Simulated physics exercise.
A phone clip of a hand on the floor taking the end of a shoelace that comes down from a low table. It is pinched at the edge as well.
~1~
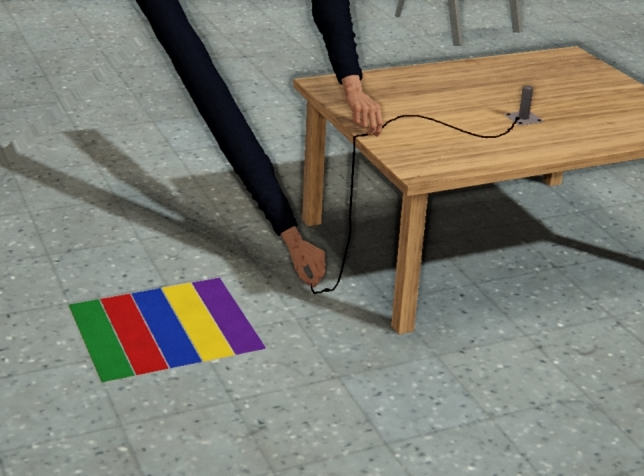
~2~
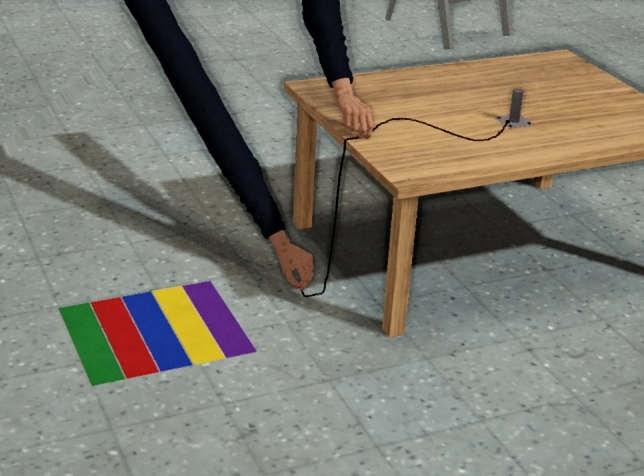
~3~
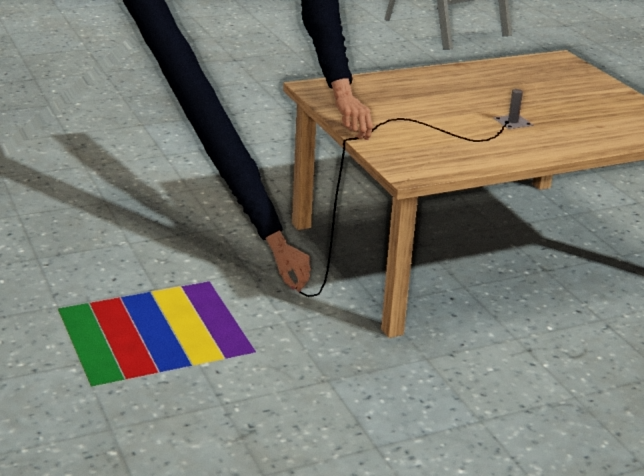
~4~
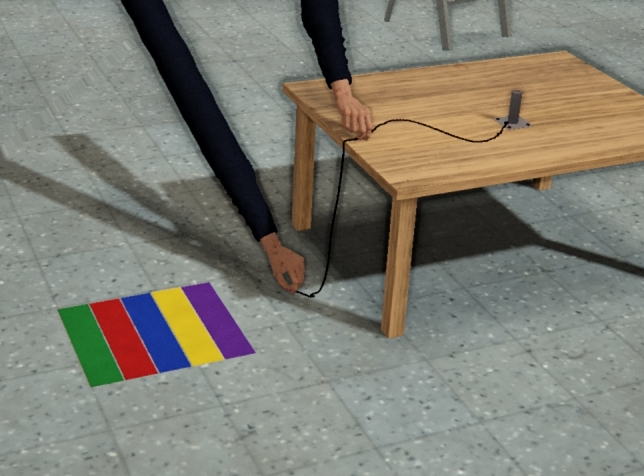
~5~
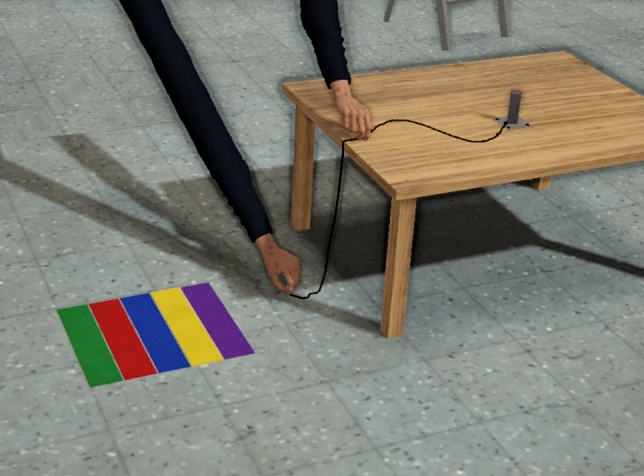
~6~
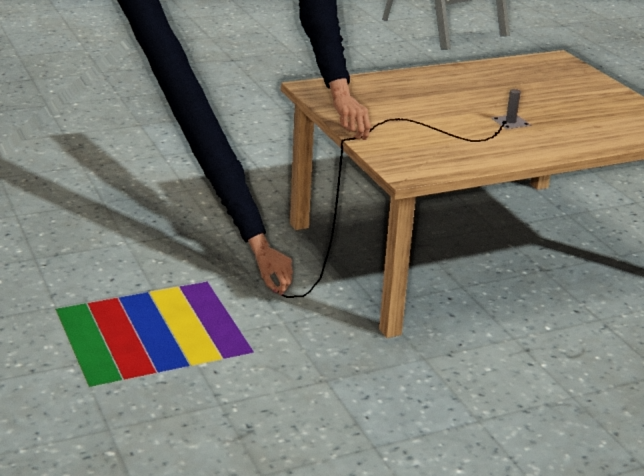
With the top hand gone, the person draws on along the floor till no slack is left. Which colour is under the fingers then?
It gets as far as the red strip.
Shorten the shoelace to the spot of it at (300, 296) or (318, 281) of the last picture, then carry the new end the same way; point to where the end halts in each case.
Near (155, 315) and (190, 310).
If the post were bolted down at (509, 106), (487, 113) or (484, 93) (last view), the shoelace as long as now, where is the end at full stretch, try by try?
The places are (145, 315), (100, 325) and (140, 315).
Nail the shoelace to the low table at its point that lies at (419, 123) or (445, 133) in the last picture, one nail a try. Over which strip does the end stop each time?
One after the other, yellow; blue.
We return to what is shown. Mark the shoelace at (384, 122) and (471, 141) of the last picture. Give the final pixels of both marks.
At (347, 142), then (442, 130).
A little later, end near (182, 309); over yellow.
Next, end near (141, 317); over blue.
When it is tight, end near (116, 322); over red. The red one.
